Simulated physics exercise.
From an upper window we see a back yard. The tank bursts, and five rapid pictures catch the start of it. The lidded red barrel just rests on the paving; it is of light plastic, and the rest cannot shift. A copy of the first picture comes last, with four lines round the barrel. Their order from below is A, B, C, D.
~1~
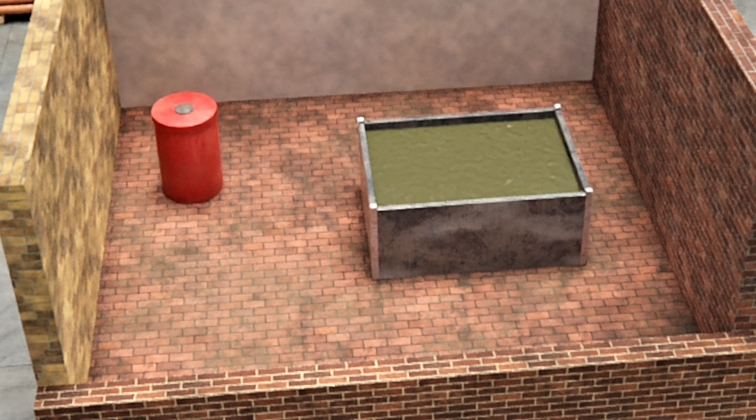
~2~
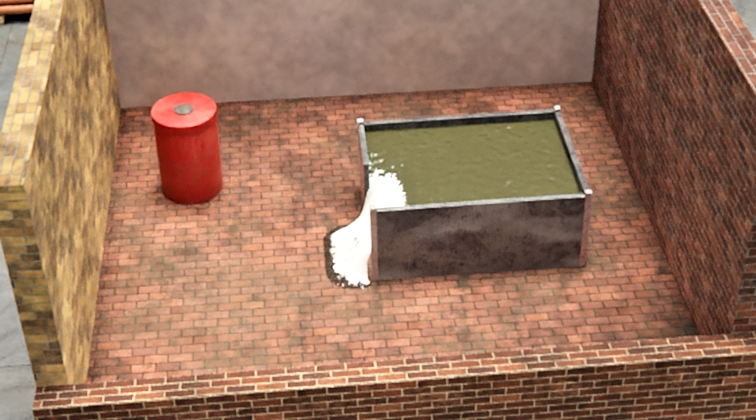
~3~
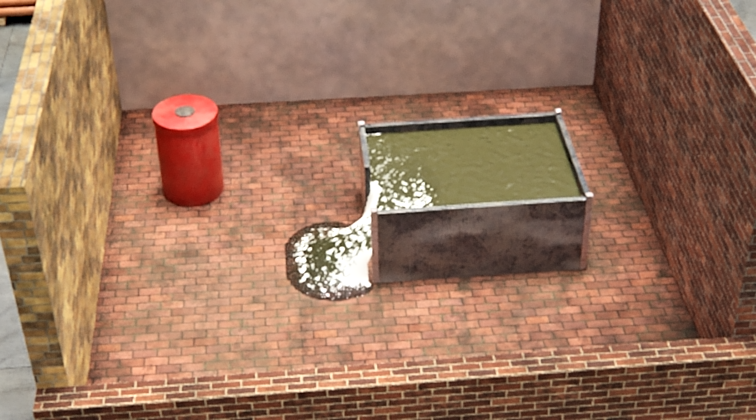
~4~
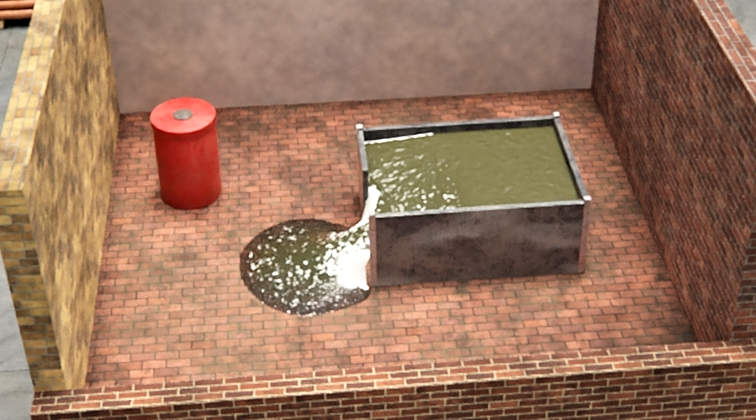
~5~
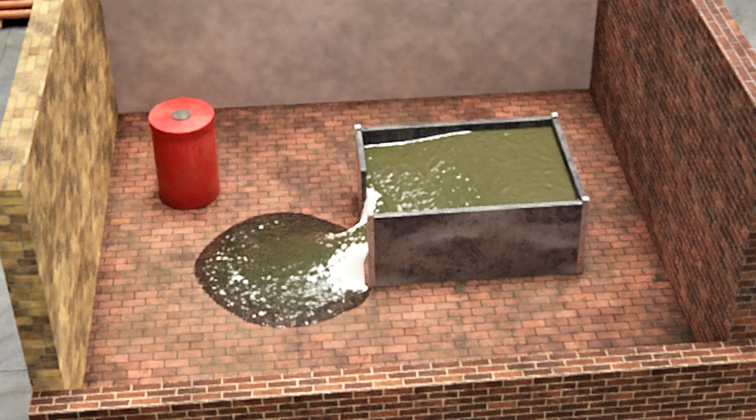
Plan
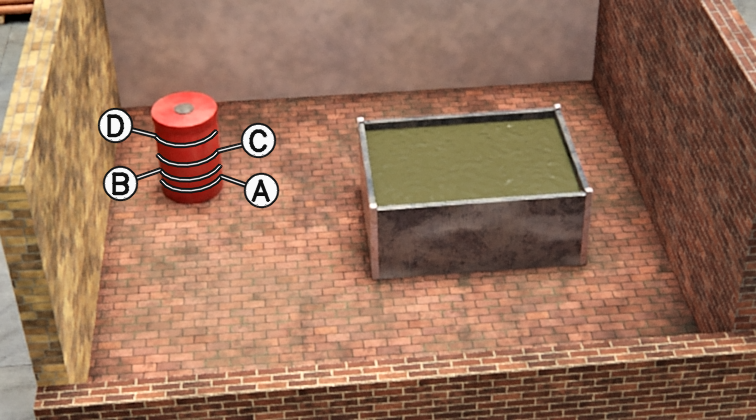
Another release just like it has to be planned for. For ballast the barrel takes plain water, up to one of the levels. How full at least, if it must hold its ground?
Use mark A.
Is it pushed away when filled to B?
No, that is safe.
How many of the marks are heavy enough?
All of the four.
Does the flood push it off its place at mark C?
No.
On the marked copy, A at (191, 190); B at (189, 179); C at (187, 164); D at (185, 145); from the bottom up A, B, C, D.
With A, it does not move.
With B, it does not move.
With C, it does not move.
With D, it does not move.
